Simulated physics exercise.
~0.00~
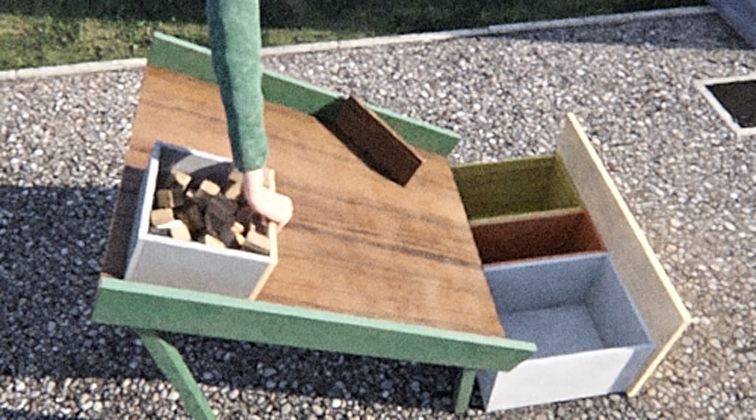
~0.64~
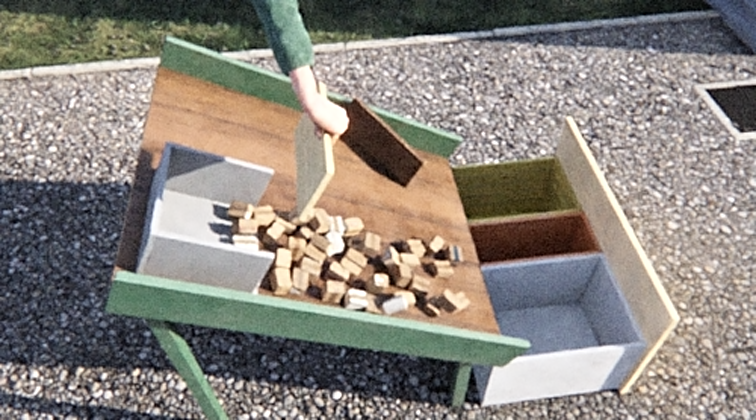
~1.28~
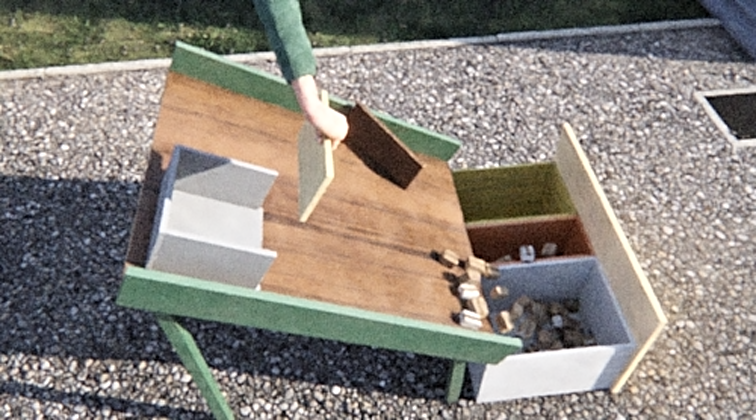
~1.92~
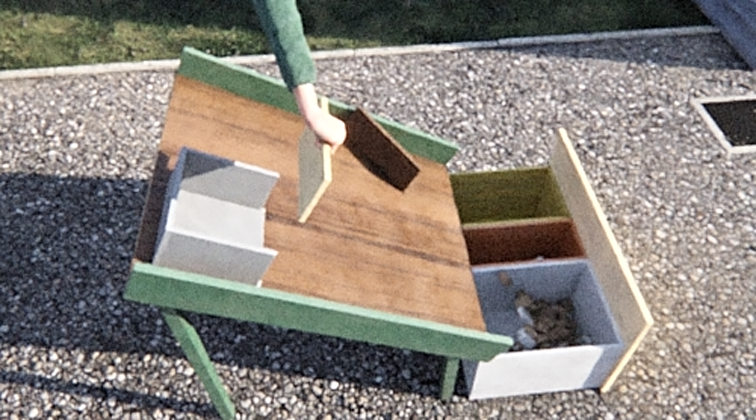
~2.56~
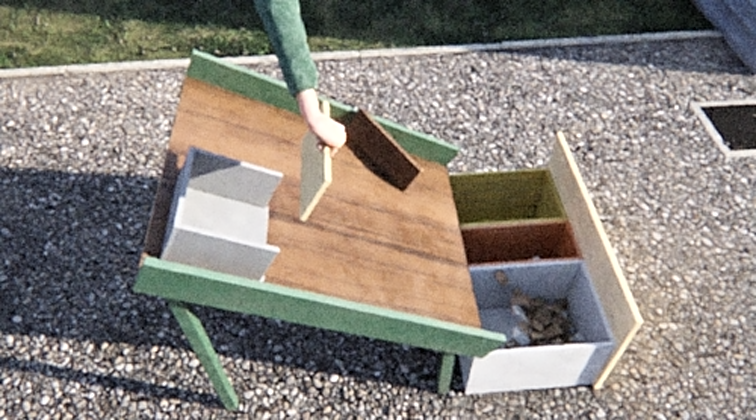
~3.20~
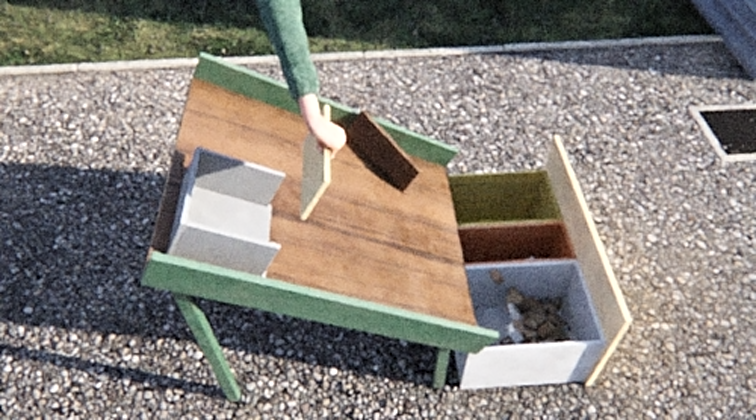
We see a hand lift the gate of a grey pen on a sloping wooden table, and small blocks tumble down past an angled board into the containers below, a few landing in the orange tote and most settling in the nearest, white one.
